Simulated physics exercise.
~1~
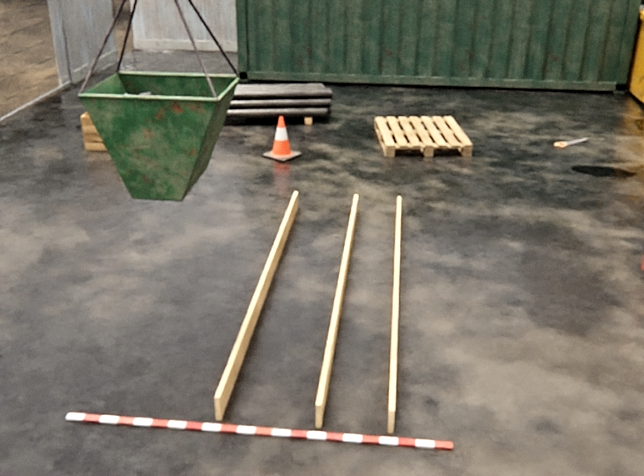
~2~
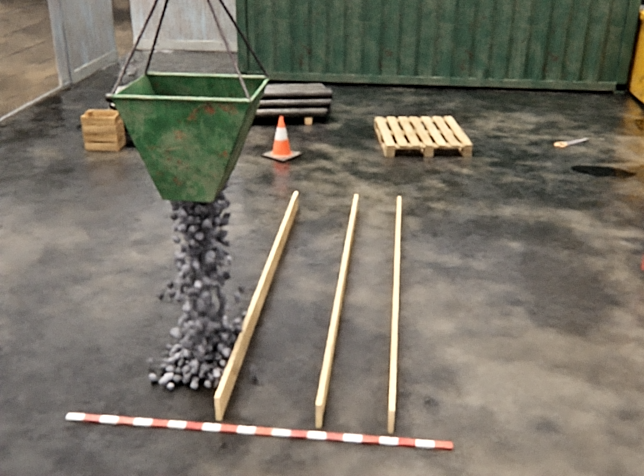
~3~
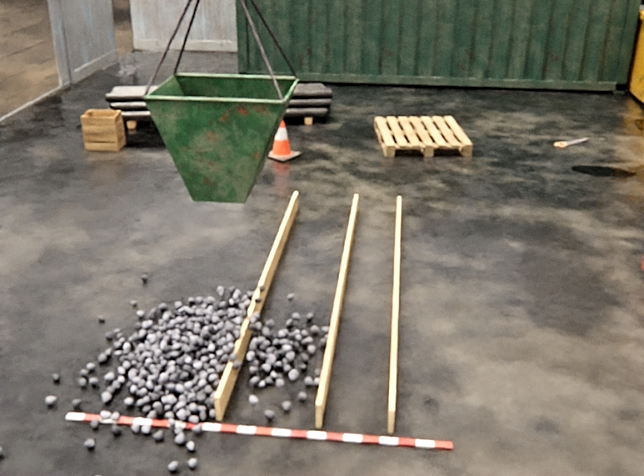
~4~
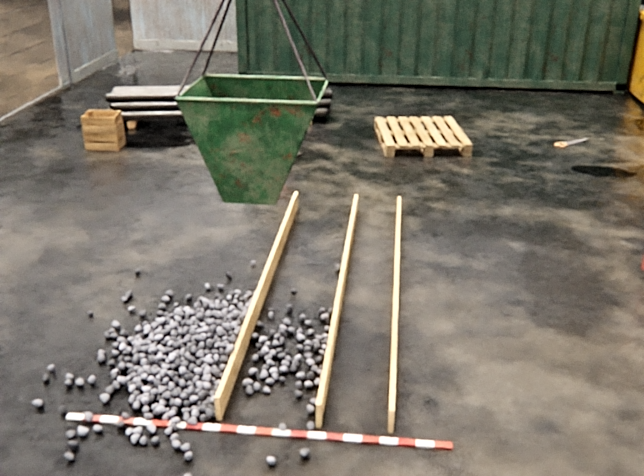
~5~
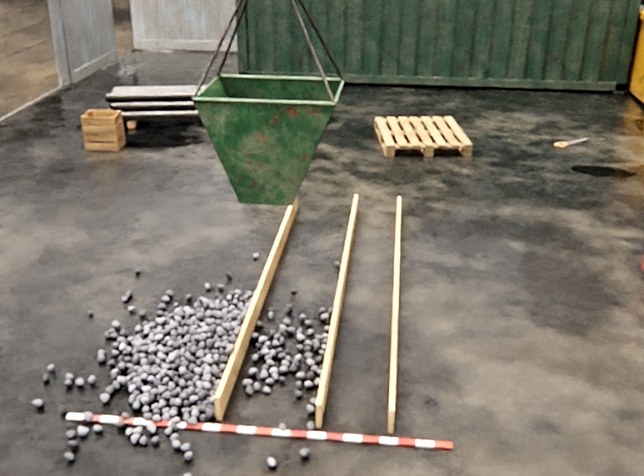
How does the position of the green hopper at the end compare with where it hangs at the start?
At the start it hangs at the upper left, to the left of the orange and white cone. By the end it is farther right, near the far end of the leftmost board, and it blocks the cone from view.
A dark, stained yard floor is seen from above, with a green ribbed metal wall across the back. A green hopper hangs at the upper left, near an orange and white cone and a wooden pallet, while three pale boards stand on the floor behind a red and white striped pole. The hopper moves right and pours grey rounded stones just left of the boards. They spread into a heap, some reaching the left bay and a few passing the pole. The emptied hopper continues right, and most stones end left of the boards, with the right bay empty.
